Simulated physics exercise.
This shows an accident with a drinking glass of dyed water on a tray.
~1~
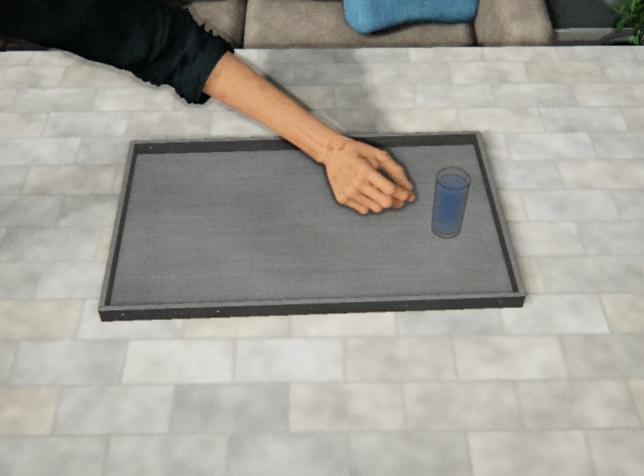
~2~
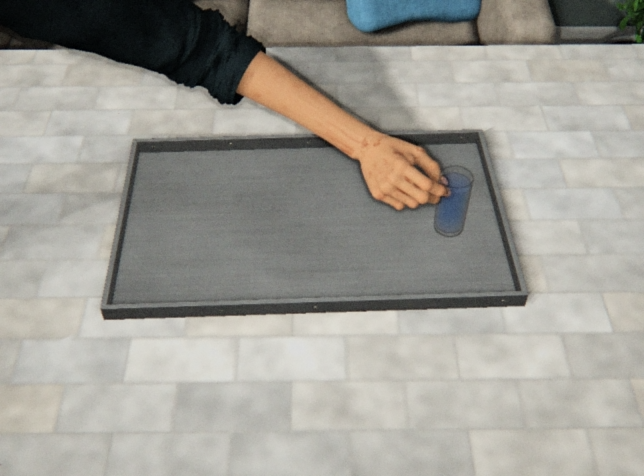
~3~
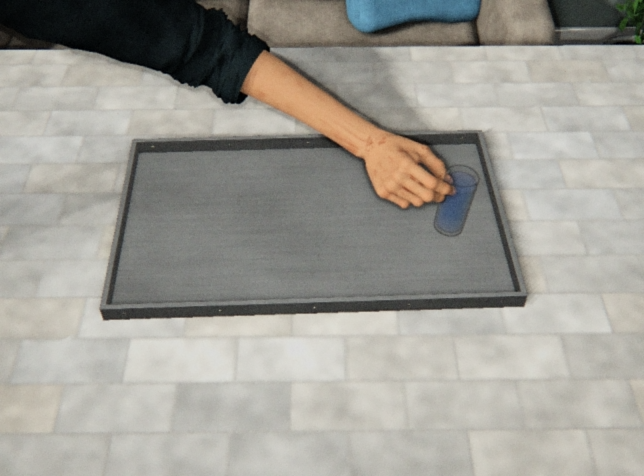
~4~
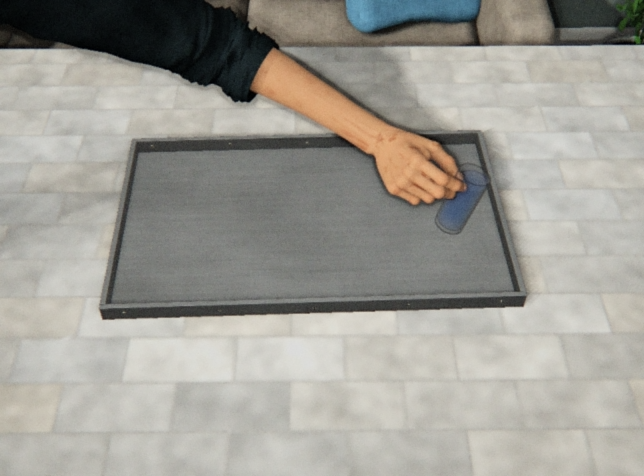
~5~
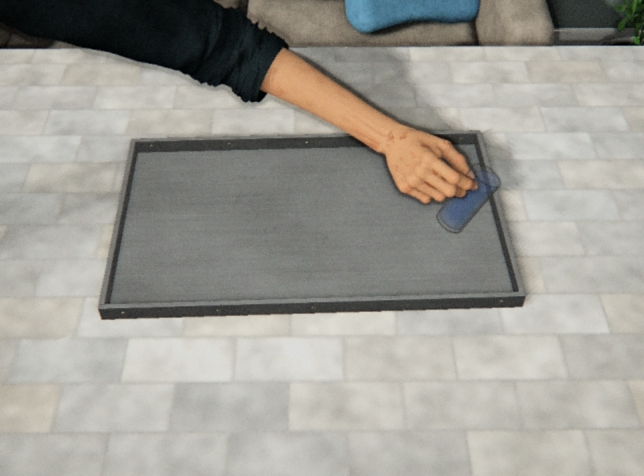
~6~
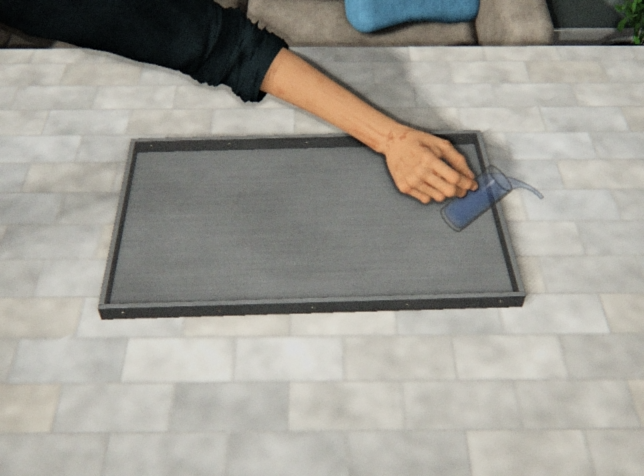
The clip opens on a dark gray tray on a pale tiled surface, with a clear glass of blue liquid standing upright near its right side and a hand beside it. The hand moves right and presses against the glass, which leans further and further right until liquid streams out over its rim.
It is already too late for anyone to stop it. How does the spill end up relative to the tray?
The tray fails to catch it.
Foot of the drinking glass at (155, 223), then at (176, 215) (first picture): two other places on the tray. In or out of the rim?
At the first place it stays in the tray, at the second it keeps within the tray.
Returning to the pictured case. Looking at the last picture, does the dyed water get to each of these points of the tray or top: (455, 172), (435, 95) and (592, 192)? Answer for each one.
The first is not reached; the next not reached; the last wet.
A moment on, the drinking glass lies across the rim; the puddle covers about as much as a plate; it spreads outside the tray.
Further on, the puddle covers about as much as a tray; it spreads outside the tray.
When it is over, the puddle covers about as much as a tray; it spreads outside the tray.
